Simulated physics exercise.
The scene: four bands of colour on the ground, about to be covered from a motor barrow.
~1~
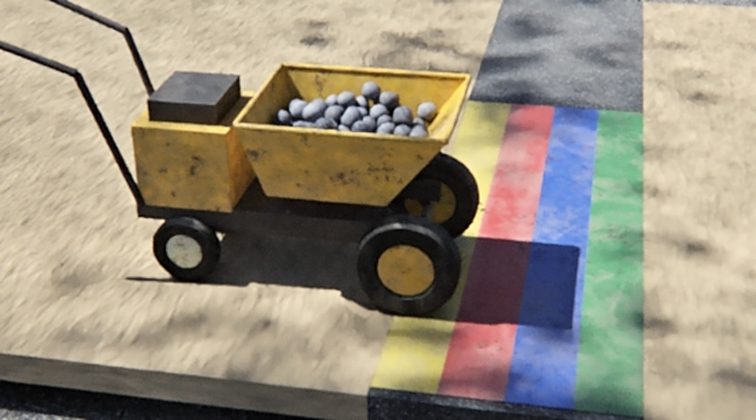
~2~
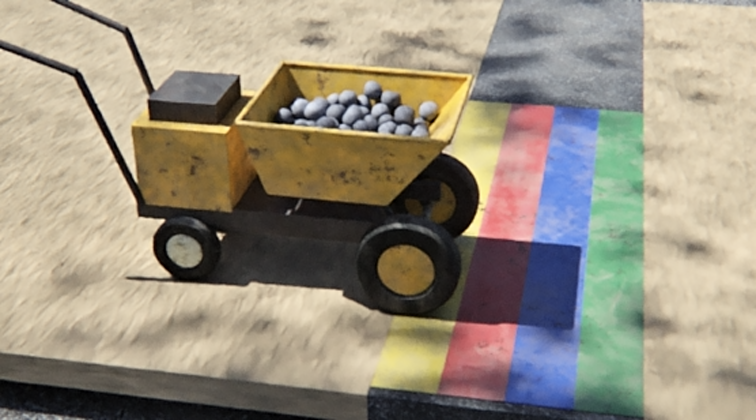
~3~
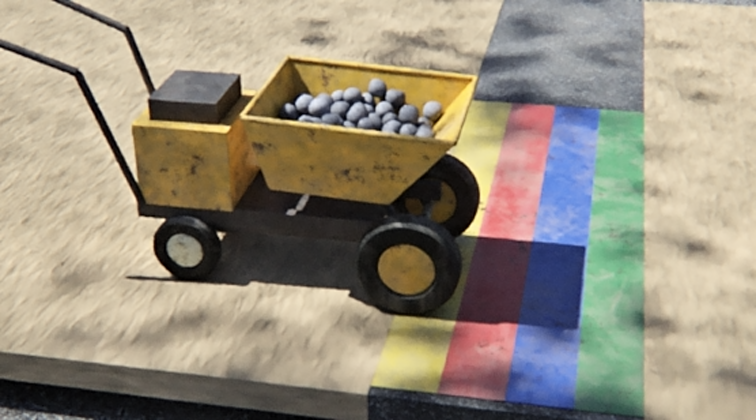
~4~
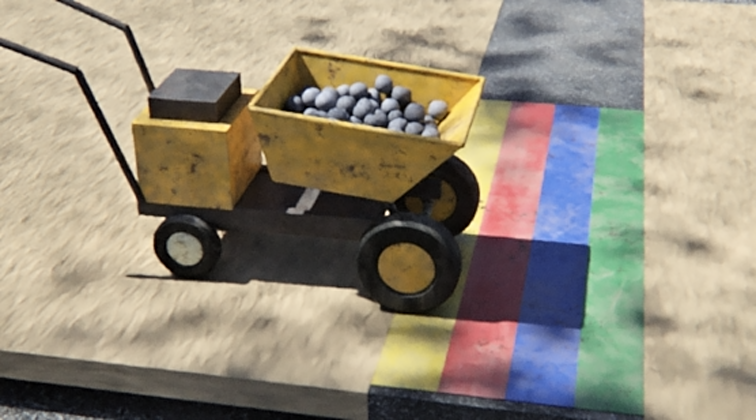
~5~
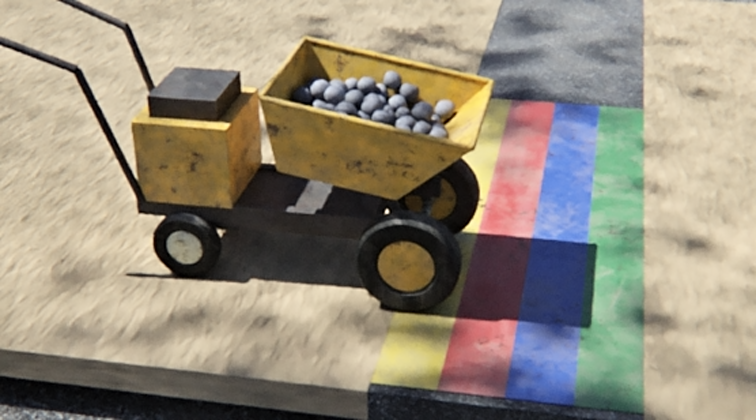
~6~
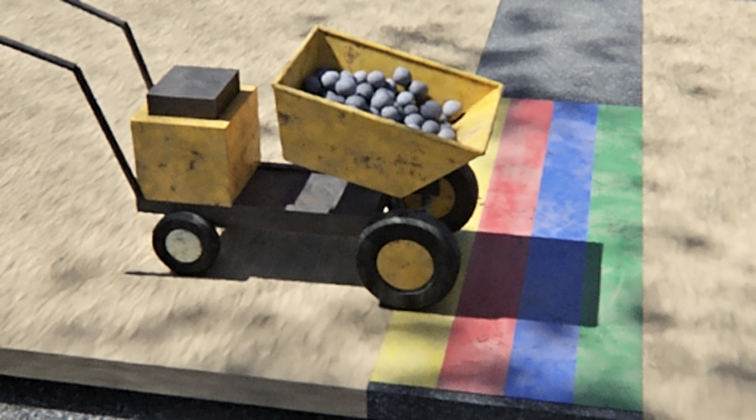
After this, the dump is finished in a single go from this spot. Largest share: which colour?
Colour: Green.
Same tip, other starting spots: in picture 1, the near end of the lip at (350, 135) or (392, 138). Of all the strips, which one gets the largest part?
In turn: The red strip; that blue strip.
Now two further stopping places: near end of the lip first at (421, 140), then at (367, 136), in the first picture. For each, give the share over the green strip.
Roughly 40 per cent first, then roughly 10 per cent.
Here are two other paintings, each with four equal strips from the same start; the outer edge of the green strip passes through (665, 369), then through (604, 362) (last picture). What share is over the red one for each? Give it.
0 % and 0 %, near enough.
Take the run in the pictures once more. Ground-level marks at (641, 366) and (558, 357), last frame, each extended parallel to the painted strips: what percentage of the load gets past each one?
Close to 30 and 80 per cent respectively.
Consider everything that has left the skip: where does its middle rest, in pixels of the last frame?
Roughly at (616, 280), give or take.
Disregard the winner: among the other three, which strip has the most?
Rank two: That blue strip.
Shortly afterwards, skip tipped steeply; the whole lot in the skip.
Next, skip tipped right over; the bulk in the skip; a little over the blue strip; a little over the green strip; only a few falling.
Some moments later, skip tipped right over; a little in the skip; near a quarter over the blue strip; near half over the green strip; near a quarter off the paint.
In the end, skip tipped right over; only a few in the skip; none at all over the yellow strip; none at all over the red strip; near a quarter over the blue strip; near half over the green strip; near a quarter off the paint.
